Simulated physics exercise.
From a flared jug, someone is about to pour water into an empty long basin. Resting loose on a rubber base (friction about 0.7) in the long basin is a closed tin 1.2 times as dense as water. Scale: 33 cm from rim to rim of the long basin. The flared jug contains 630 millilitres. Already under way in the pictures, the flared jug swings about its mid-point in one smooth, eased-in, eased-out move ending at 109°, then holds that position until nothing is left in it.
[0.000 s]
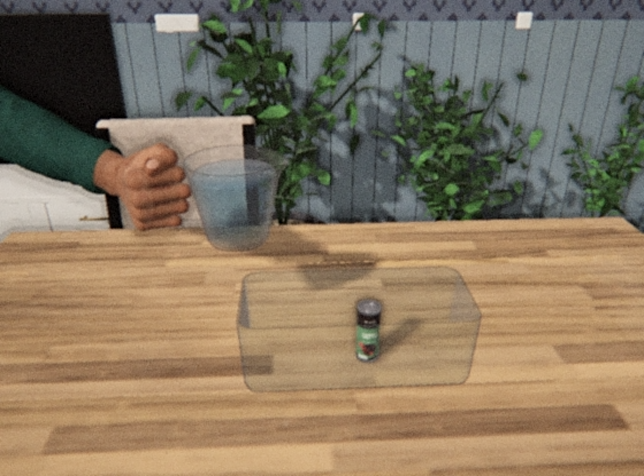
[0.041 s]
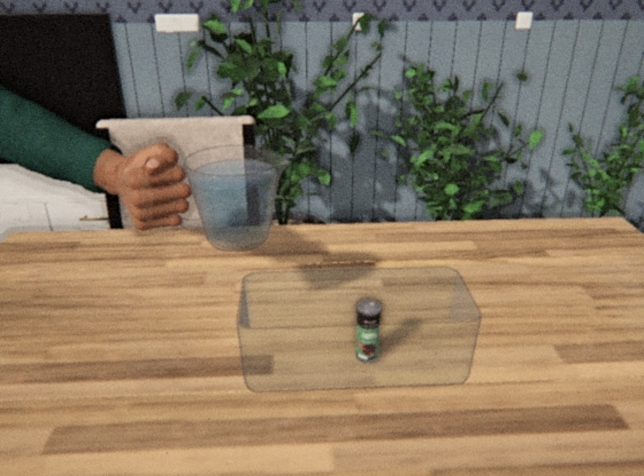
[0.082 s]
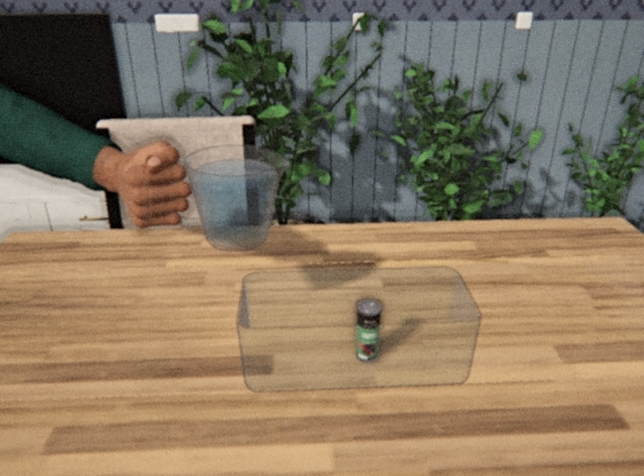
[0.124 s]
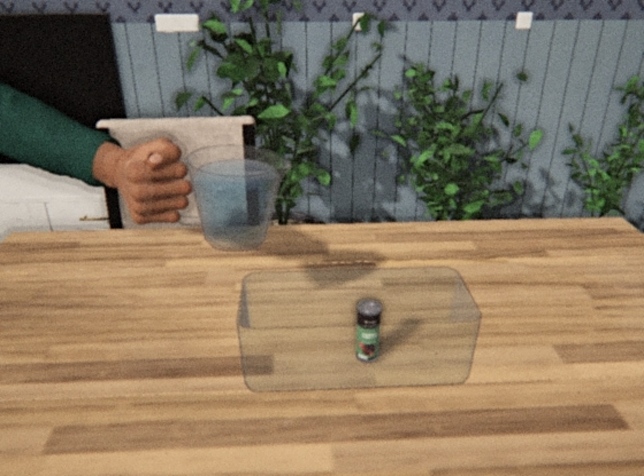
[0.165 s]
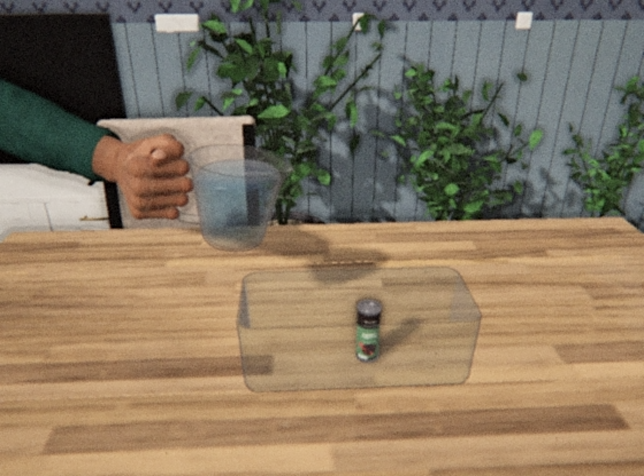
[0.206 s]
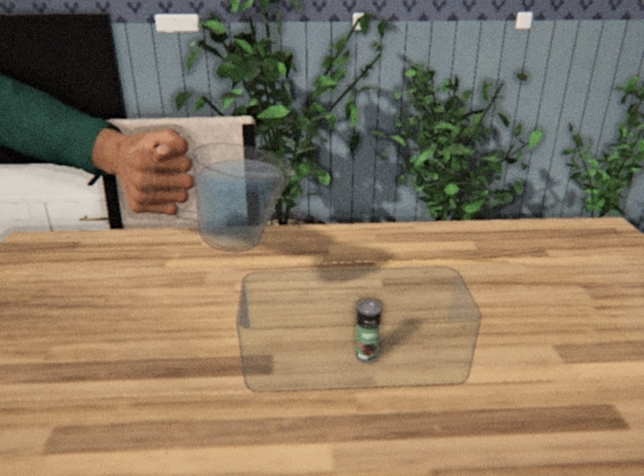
A hand in a dark green sleeve holds a clear flared jug of bluish water at the left, above a pale striped wooden table seen from slightly above. On the table sits an empty clear long basin with a small dark-lidded green tin, and leafy plants stand before a blue-grey panelled wall. The jug leans slowly and slightly to the right, while the camera stays still.
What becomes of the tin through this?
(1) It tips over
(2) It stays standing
(2) It stays standing.
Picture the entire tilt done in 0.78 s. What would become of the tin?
In that case the tin stays vertical.
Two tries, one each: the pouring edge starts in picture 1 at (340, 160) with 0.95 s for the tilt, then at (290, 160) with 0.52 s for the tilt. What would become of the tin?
Trial 1 - tin stays standing; trial 2 - tin tips.
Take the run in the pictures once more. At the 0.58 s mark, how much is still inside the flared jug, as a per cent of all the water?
Remaining: Near 66 % of the total.
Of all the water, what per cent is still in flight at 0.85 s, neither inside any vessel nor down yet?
Some 18 % is up in the air.
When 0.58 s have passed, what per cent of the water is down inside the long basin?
Near 8 in a hundred.
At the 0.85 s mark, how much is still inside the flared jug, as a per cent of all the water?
I'd say some 10 per cent remains.
By 0.58 s the tilt is 73° and 66 per cent is still to pour; the tin stands where it began.
By 0.85 s the tilt is 106° and 10 per cent is still to pour; the tin stands 1 cm from where it began.
By 1.14 s the tilt is 109° and 0 per cent is still to pour; the tin stands 1 cm from where it began.
By 1.45 s the tilt is 109° and 0 per cent is still to pour; the tin stands 1 cm from where it began.
At rest the tin stands 1 cm from where it began.
